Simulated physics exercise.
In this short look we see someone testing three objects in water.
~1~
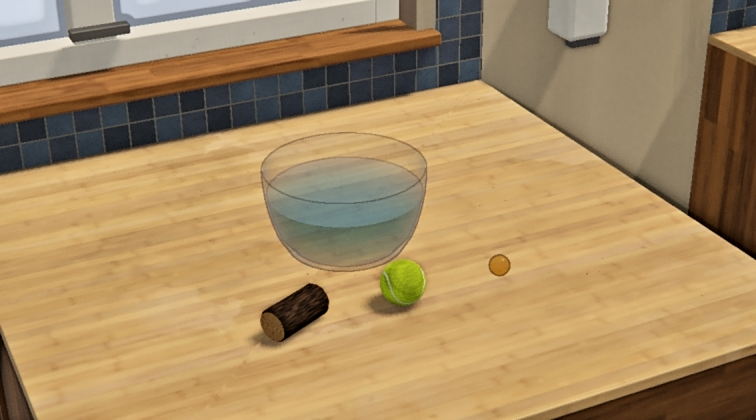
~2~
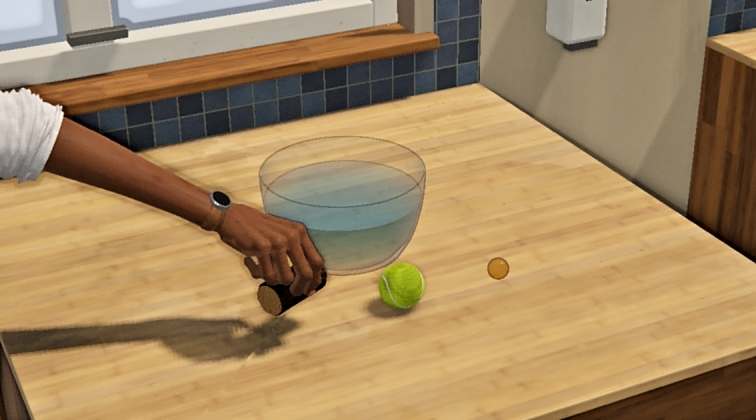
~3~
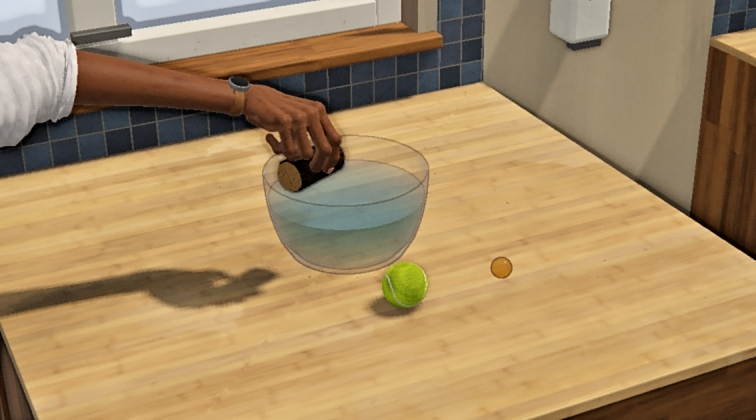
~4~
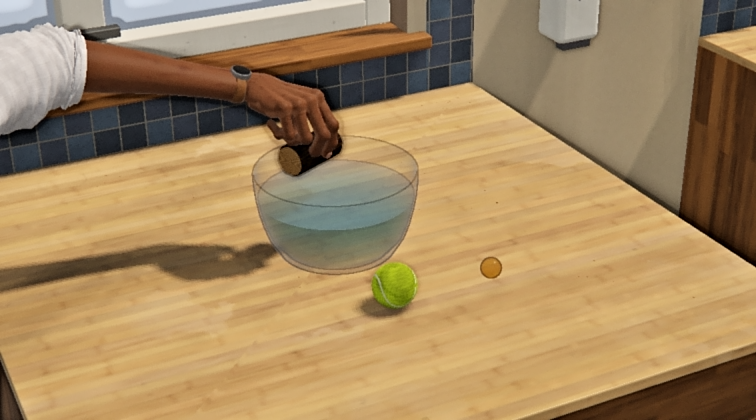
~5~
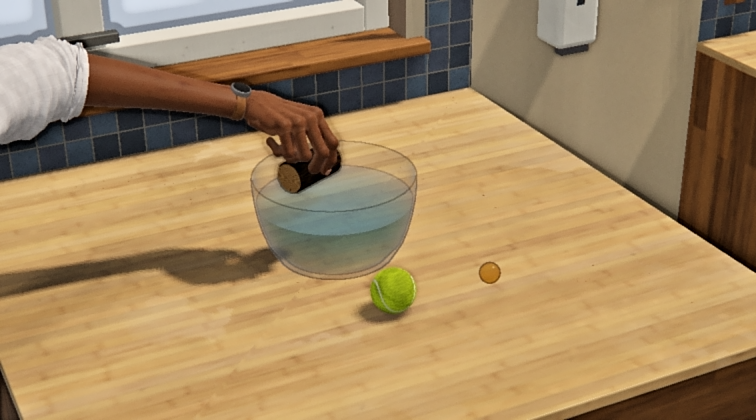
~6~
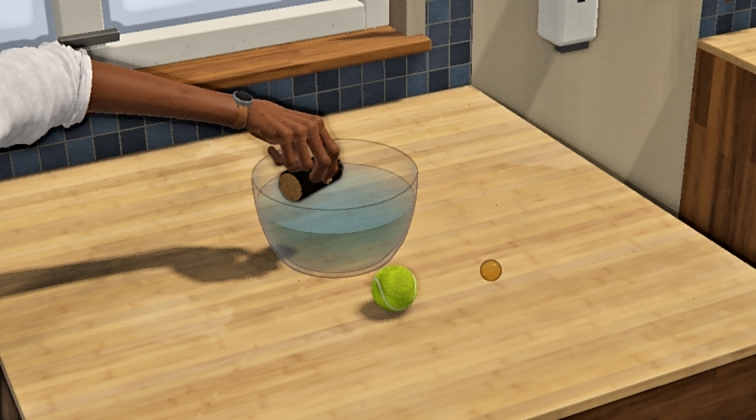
At first, a piece of branch, a tennis ball and a small orange marble sit in a row before a big clear bowl of water. A hand reaches in from the left and picks up the branch piece, then carries it up over the bowl and lowers it slightly, holding it just above the water.
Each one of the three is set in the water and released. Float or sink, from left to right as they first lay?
Obs. - left is buoyant; middle is buoyant; right heads down.
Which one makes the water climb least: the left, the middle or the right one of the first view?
Note: The far-right item.
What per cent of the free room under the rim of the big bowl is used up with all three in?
By my reckoning, 10 percent.
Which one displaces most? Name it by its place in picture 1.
The first item in the row.
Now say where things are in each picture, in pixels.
The row from the left; piece of branch (295, 312); tennis ball (403, 283); glass marble (499, 265), in the first frame.
A hand picks up the piece of branch; piece of branch (292, 286); glass marble (498, 269), in the second frame.
It is carried over; piece of branch (312, 165); tennis ball (405, 285), in the third frame.
It is above the big bowl; piece of branch (311, 150); glass marble (491, 268), in the fourth frame.
It comes down; piece of branch (310, 167); tennis ball (393, 291), in the fifth frame.
It is just over the surface; piece of branch (311, 176); tennis ball (395, 288); glass marble (491, 270), in the sixth frame.
Shortly, the piece of branch bobs at the top.
Then, the tennis ball bobs at the top.
At the finish, the glass marble ends at the bottom; afloat, piece of branch and tennis ball.
